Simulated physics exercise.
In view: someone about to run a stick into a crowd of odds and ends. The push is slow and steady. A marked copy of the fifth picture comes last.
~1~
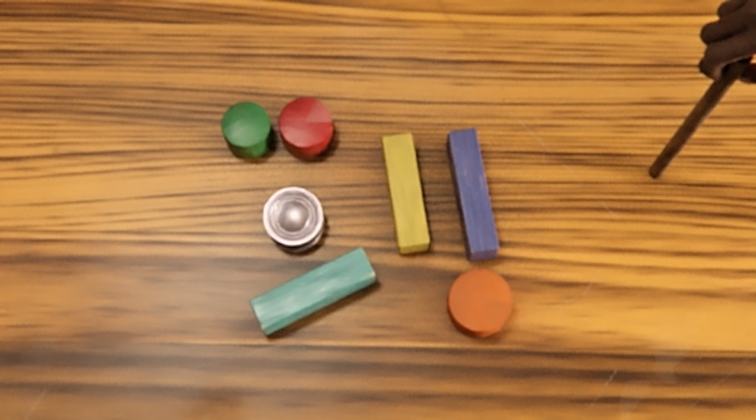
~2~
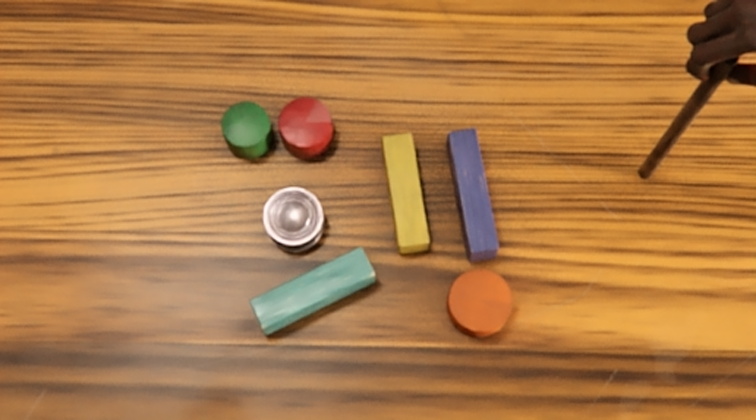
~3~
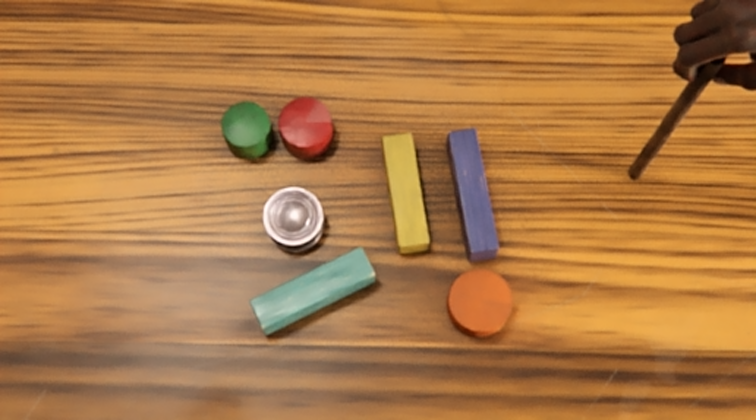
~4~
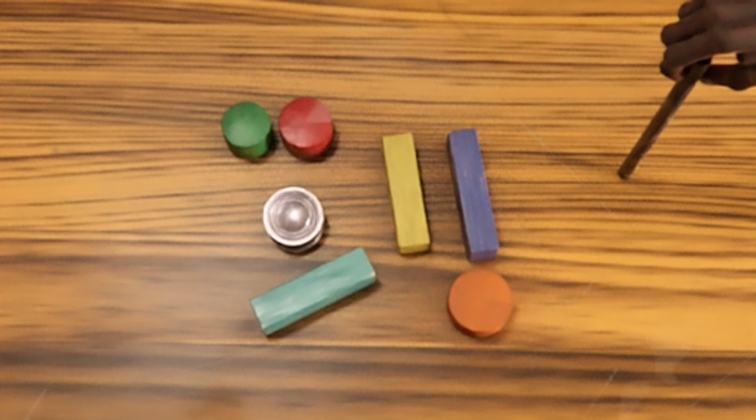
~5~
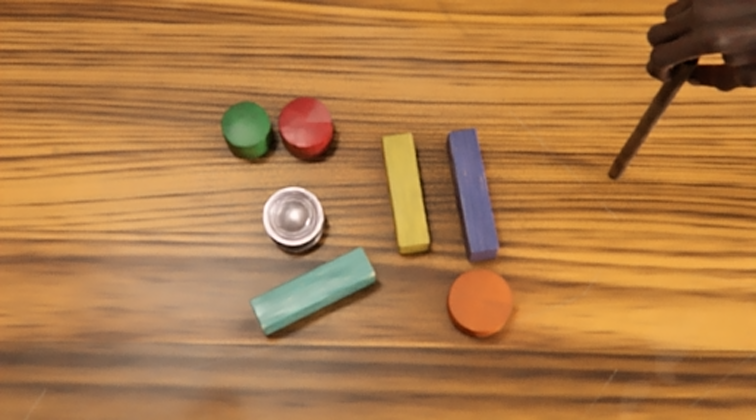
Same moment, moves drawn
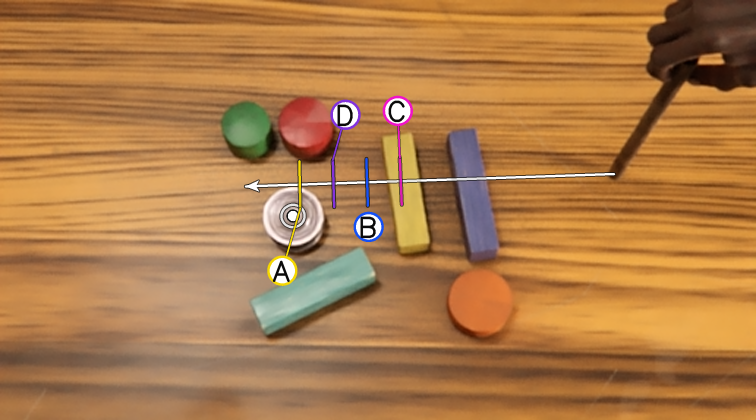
On a wood-grained surface, a dark hand at the upper right moves a thin stick slowly leftward, its tip still right of the blue bar, while the yellow and turquoise bars and the green, red, grey and orange tins stay still.
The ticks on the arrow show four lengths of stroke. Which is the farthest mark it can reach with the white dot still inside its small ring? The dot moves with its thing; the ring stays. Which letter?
Up to mark C.
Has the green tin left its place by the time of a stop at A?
No.
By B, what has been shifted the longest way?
The blue bar.
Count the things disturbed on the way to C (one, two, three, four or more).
Two.
On the marked copy, A at (299, 185); B at (367, 183); C at (401, 181); D at (333, 183); the arrow from (614, 174) to (246, 187); the white dot at (293, 216).
With C. Early on, foot of the stick (538, 178).
Further on, foot of the stick (459, 179); blue bar (450, 198).
At the end, foot of the stick (400, 182); blue bar (398, 202); yellow bar (366, 214); the dot is still in its ring.
As for the rest, A shifts the dotted thing to (263, 269); B shifts the dotted thing to (279, 236); D shifts the dotted thing to (268, 260).
